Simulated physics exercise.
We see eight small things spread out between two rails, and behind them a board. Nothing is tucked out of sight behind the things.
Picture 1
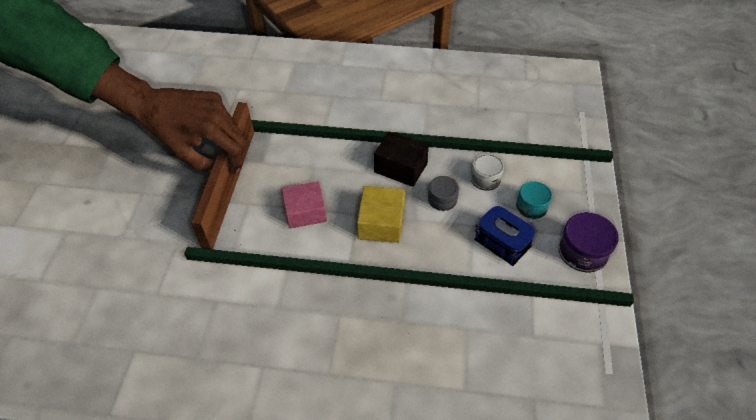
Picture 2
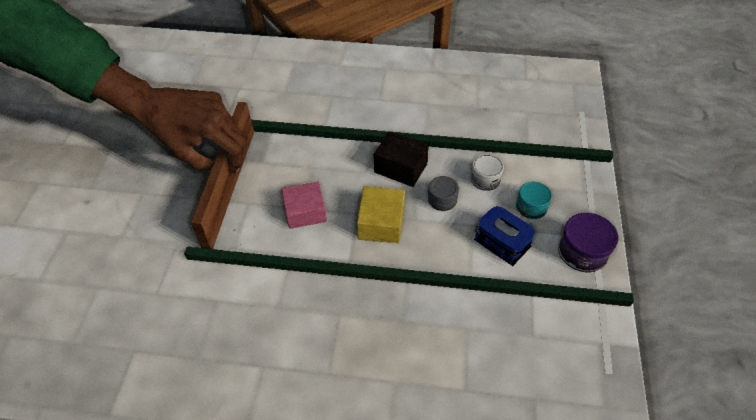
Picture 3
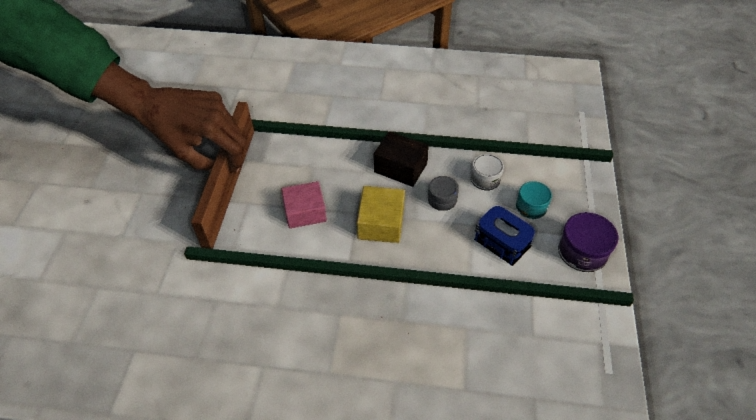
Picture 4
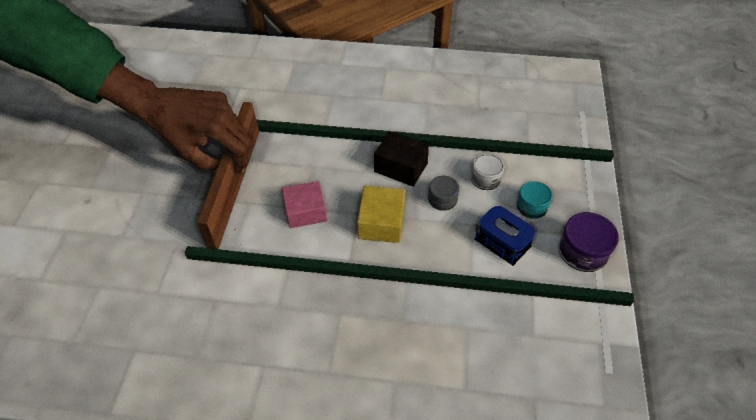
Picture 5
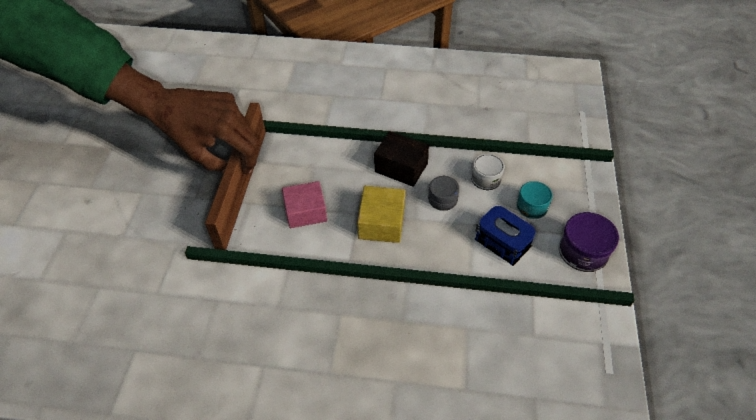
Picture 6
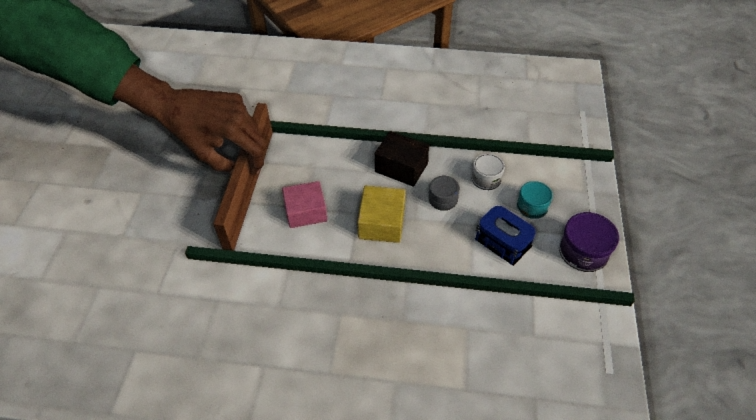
The clip opens on a hand in a green sleeve holding a wooden board upright at the left of two green rails, with eight small objects spread out between them. After staying nearly still, the hand slides the board slightly to the right, toward the pink block, while the objects remain in place.
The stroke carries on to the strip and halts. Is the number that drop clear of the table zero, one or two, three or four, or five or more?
Gone: Upward of four.
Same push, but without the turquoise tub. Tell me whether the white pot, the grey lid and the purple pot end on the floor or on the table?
I'd say the white pot does not stay, the grey lid stays up, and the purple pot does not stay.
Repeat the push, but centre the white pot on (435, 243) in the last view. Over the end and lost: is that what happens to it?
The white pot stays put.
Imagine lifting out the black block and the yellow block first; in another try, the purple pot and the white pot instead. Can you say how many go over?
3 for the first case, 3 for the second.
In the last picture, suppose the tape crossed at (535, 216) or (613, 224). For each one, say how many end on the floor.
First try 2, second try 8.
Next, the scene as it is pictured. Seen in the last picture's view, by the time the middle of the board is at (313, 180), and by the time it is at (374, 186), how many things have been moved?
That gives 1 for the first and 3 for the second.
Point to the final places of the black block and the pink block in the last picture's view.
In the last picture the black block sits around (615, 172) and the pink block around (620, 241).
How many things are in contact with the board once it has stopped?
The count is 3.
Soon after, none off yet; purple pot at rest near (588, 242); turquoise tub at rest near (534, 200); blue case at rest near (505, 235).
After that, none off yet; purple pot tilting well over near (660, 260); turquoise tub at rest near (534, 200); blue case displaced well along near (601, 248).
In the end, the number that fall off is five or more; gone, yellow block, white pot, blue case, turquoise tub and purple pot.
